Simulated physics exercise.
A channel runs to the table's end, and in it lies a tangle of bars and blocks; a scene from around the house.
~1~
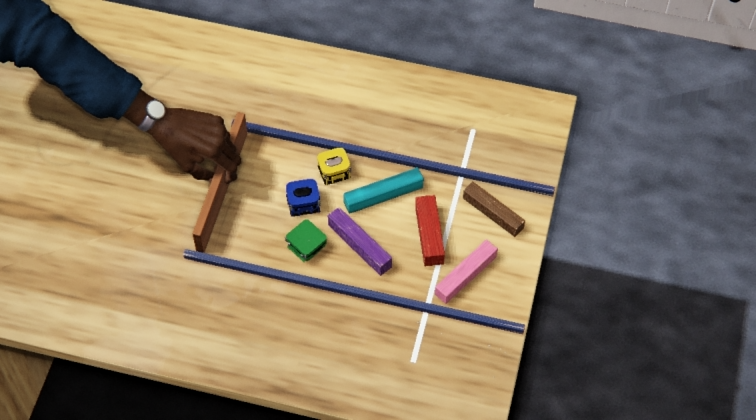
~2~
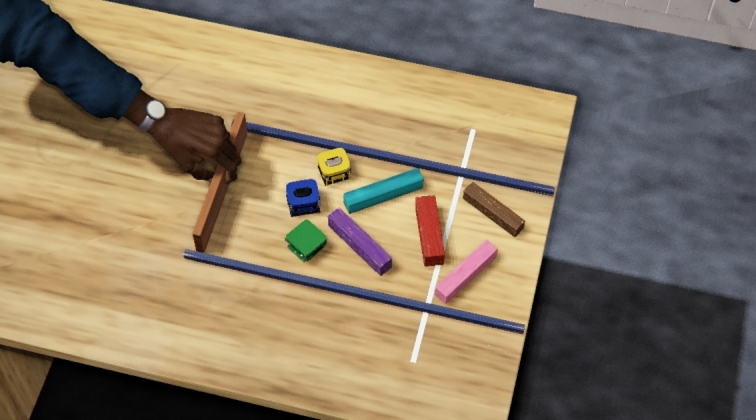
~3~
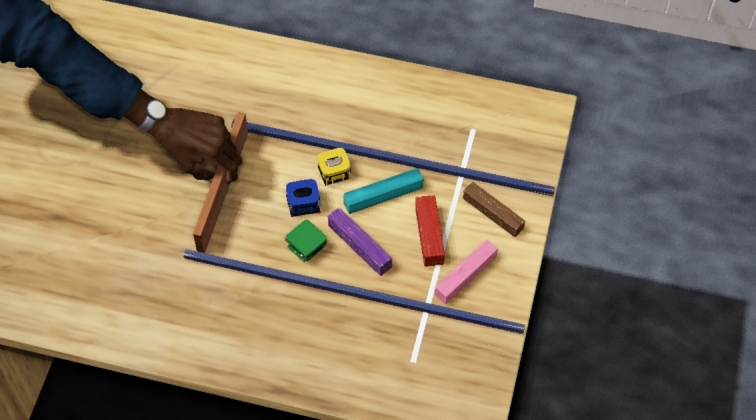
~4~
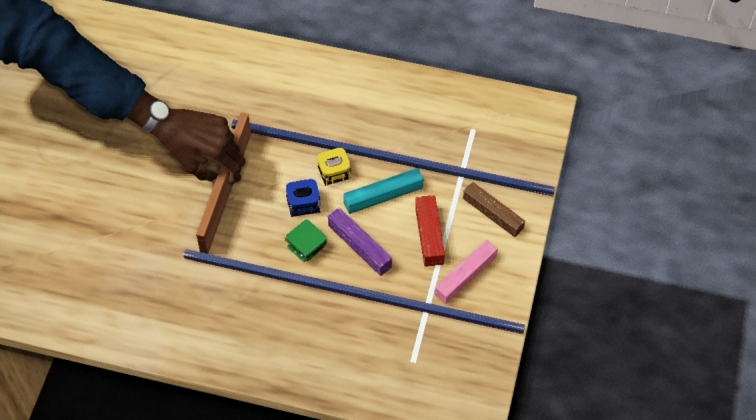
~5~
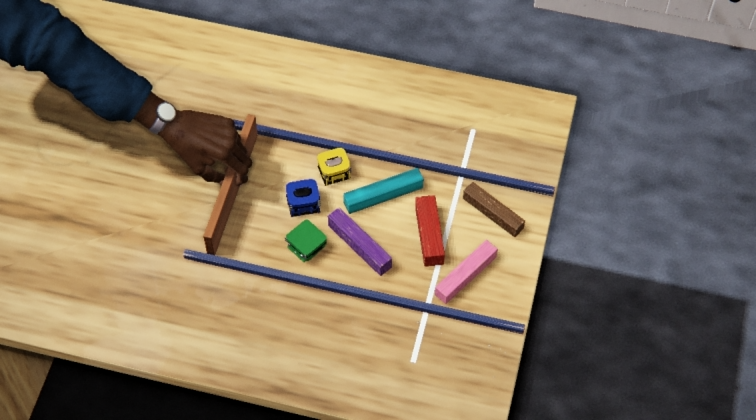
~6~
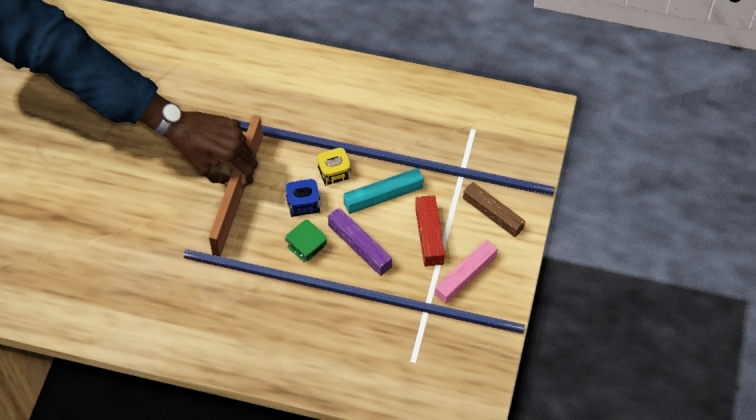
On a wooden tabletop between two blue rails, a hand holding an upright brown board stays still at first, then slides it slightly right toward small coloured cases and scattered bars, which remain motionless around a white line.
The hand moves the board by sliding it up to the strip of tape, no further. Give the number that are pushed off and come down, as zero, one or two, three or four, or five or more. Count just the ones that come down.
Zero come down.
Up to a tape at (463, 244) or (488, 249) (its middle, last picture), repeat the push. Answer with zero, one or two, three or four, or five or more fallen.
In turn: No fall at all; just one or two.
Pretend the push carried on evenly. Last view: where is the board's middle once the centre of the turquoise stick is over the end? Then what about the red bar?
For the turquoise stick at (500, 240), for the red bar at (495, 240).
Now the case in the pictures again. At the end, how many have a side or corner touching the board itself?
4 in contact.
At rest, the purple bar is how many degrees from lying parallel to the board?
I'd estimate about 45 degrees.
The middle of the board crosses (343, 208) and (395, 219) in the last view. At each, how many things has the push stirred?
Tally: First 5; then 8.
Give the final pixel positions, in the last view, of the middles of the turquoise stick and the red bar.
The turquoise stick settles near (492, 205); as for the red bar, near (493, 245).
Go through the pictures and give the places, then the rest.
Brown bar (494, 209); pink bar (466, 272); red bar (430, 231); board (221, 182); tape (445, 240), in the first picture.
Pink bar (466, 272); turquoise stick (384, 191), in the second picture.
Red bar (430, 231); blue case (303, 198), in the third picture.
Brown bar (494, 209); purple bar (360, 241), in the fourth picture.
Pink bar (466, 272); yellow case (334, 167), in the fifth picture.
Brown bar (494, 209); pink bar (466, 272); red bar (430, 231); board (237, 185); tape (445, 240), in the sixth picture.
A little later, none off yet; brown bar at rest near (494, 209); pink bar at rest near (466, 272); red bar at rest near (430, 231).
When it is over, the number that fall off is zero.
